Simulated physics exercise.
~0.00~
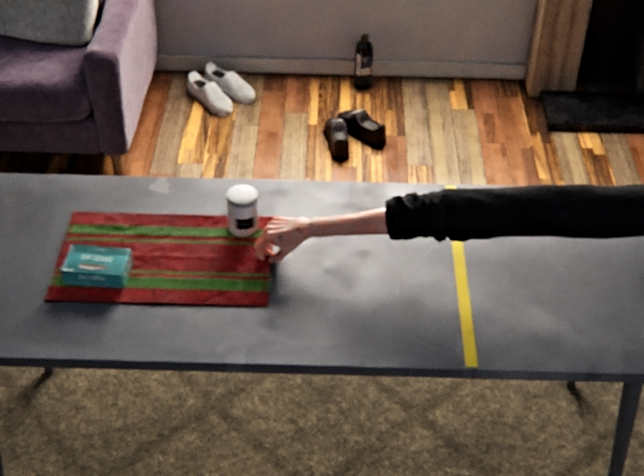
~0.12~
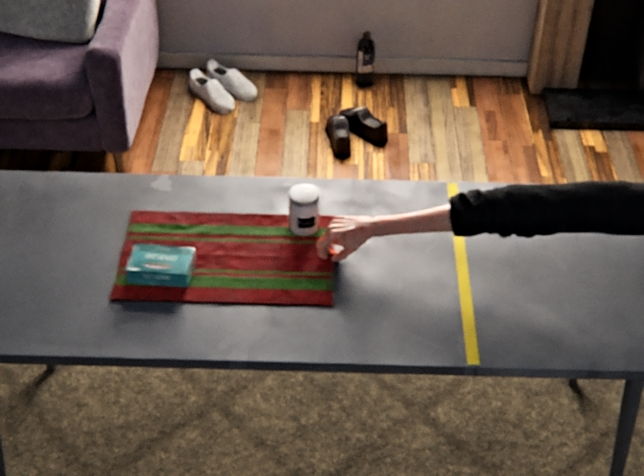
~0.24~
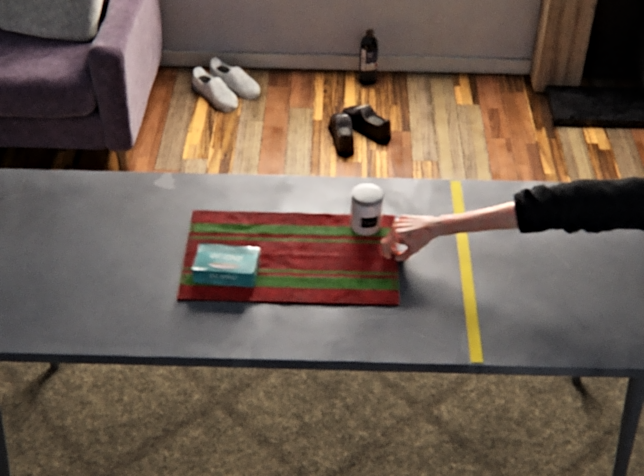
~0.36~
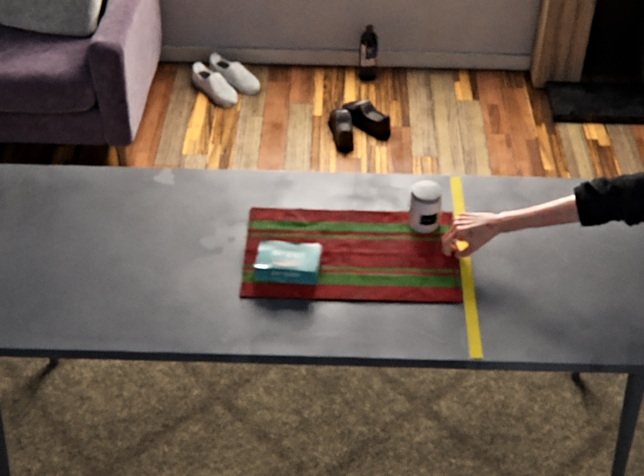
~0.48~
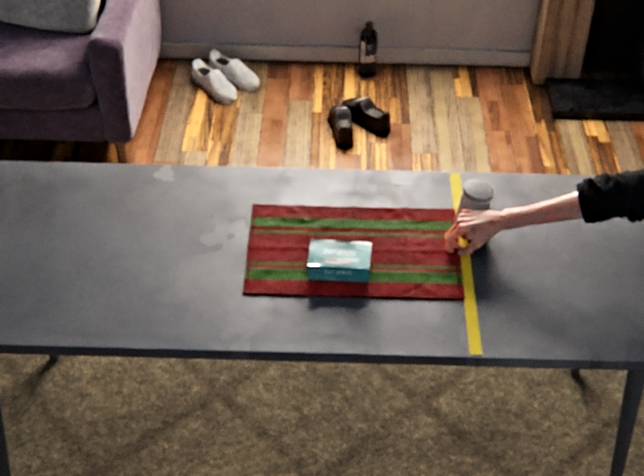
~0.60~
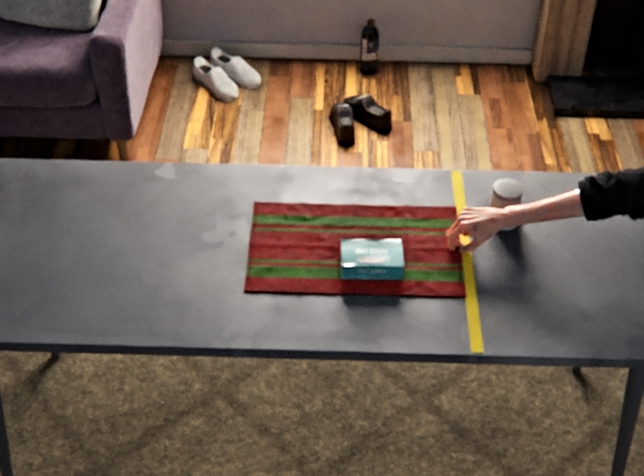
At first, a white jar and a turquoise packet rest on a red place mat with green stripes, at the left of a grey table. A hand in a dark sleeve grips the mat's right edge and pulls it steadily right, towards a strip of yellow tape, with both things riding along. When the edge reaches the tape, the mat stops, but the jar slides on past the hand and off the front of the cloth. The packet slides right too, across the mat. Finally, the jar stands upright beyond the tape, partly behind the arm, while the packet remains on the cloth.
